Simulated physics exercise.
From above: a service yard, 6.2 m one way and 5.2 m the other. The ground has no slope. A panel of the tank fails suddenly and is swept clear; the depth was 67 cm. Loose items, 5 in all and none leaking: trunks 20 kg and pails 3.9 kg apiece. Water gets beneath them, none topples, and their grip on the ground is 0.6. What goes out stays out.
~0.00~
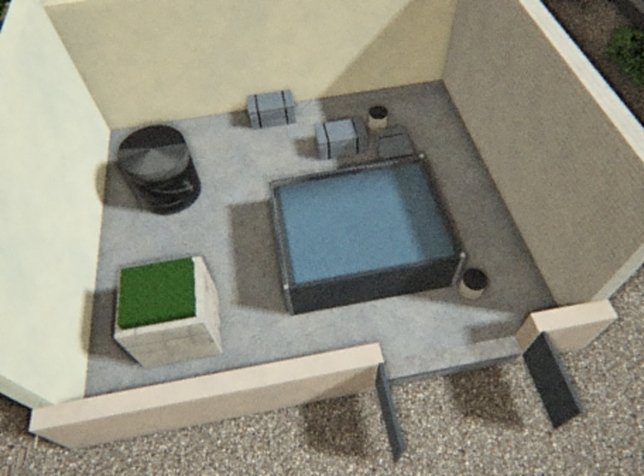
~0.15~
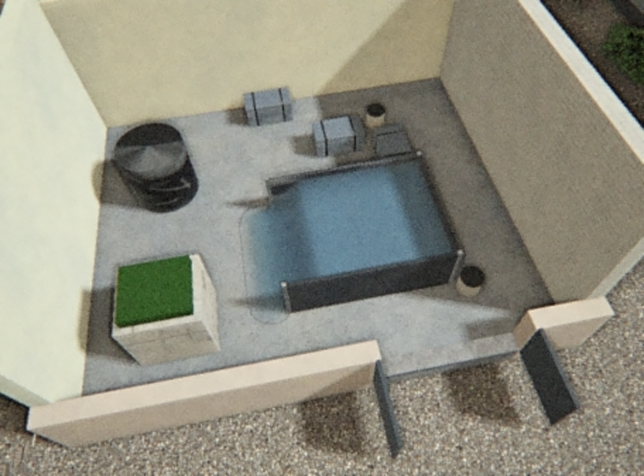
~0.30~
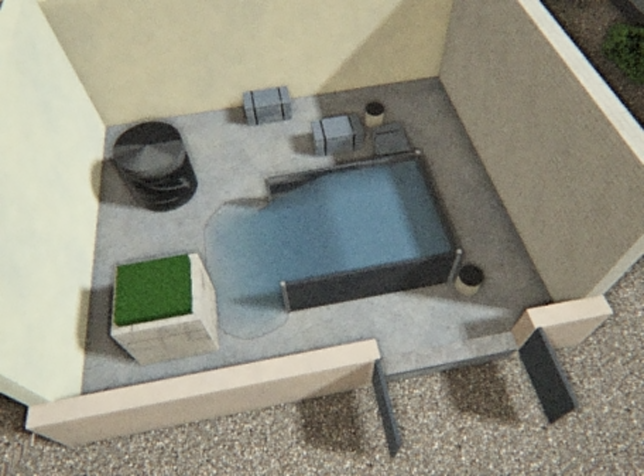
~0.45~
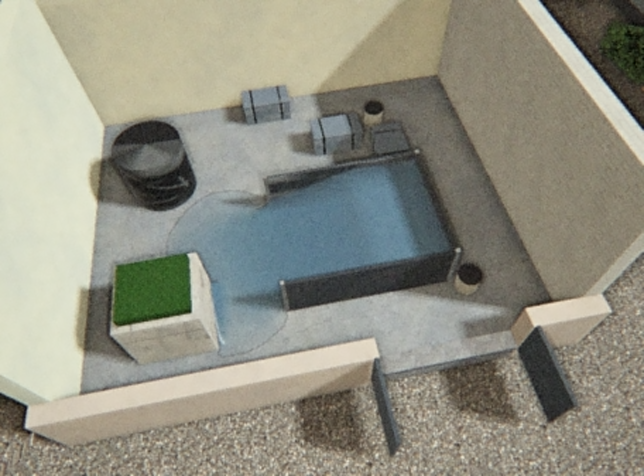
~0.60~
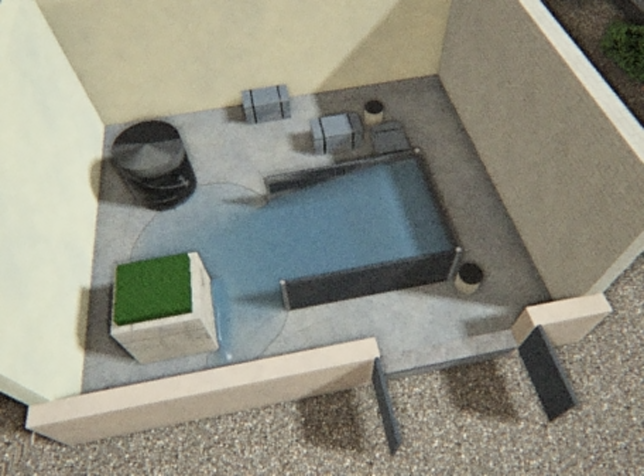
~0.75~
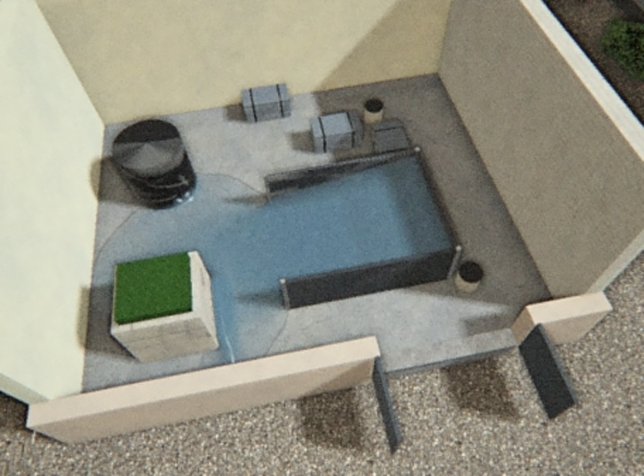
A wide, dark-walled tank of blue water stands in a walled yard with a grey floor, seen from high above. Grey trunks and small pails sit behind and right of it, with a black cylinder and a green-topped pale block to the left. The tank's left side opens and water spreads leftward in a thin rounded sheet, around the block and to the cylinder, while the trunks and pails stay put and the view shifts barely.
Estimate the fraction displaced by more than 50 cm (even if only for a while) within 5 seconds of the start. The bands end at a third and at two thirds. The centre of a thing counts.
It is from one to two thirds.
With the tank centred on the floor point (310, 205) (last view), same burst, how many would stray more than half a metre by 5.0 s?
In that case 2 of them.
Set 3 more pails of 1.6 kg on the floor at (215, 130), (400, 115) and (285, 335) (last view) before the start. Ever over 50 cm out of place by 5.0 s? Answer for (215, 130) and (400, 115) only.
In turn: More, under.
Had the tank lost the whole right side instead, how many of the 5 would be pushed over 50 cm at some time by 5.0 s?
In that case 3 of them.
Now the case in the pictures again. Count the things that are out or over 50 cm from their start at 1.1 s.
By then 0.
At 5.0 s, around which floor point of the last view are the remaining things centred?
Around (389, 150).
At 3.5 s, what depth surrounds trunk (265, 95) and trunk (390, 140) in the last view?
Roughly 6 and 0 cm.
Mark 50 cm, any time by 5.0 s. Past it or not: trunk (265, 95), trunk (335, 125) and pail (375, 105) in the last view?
In turn: Past it, less, less.
After 1.1 s 0 of 5 are over 50 cm from their spots; 0 afloat.
After 2.2 s 0 of 5 are over 50 cm from their spots; 0 afloat.
After 3.5 s 1 of 5 are over 50 cm from their spots; 0 afloat.
After 5.0 s 2 of 5 are over 50 cm from their spots, and 2 have been at some point; 1 afloat.
